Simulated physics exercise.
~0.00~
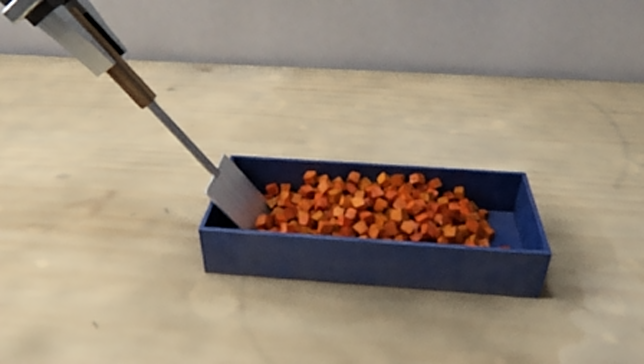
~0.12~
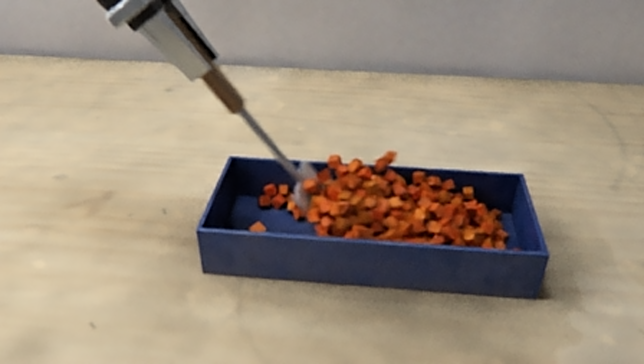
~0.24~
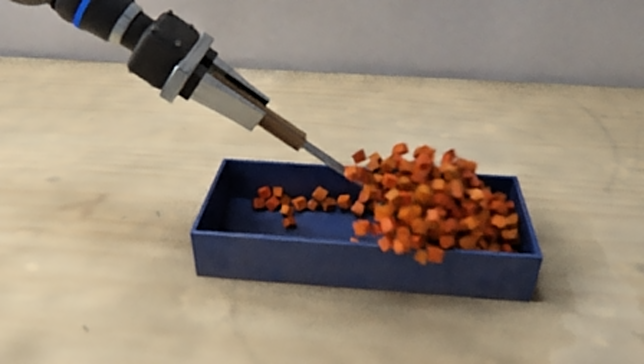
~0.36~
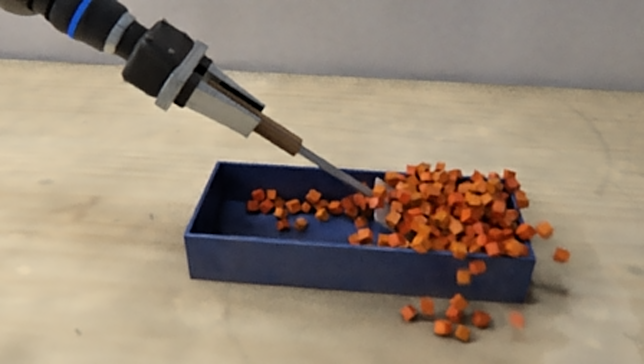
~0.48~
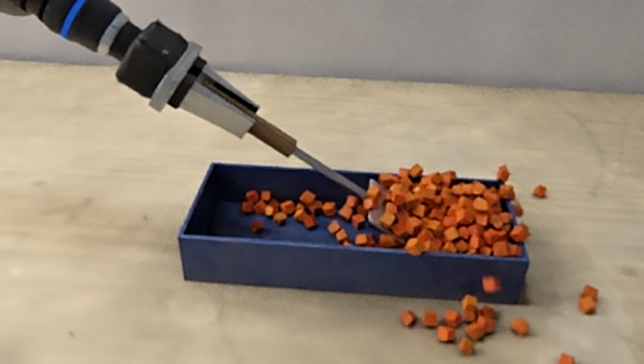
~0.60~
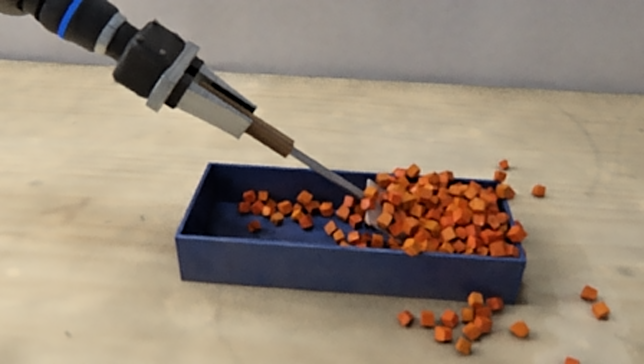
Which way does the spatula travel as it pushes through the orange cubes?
The spatula moves to the right, pushing the cubes toward the right end of the tray.
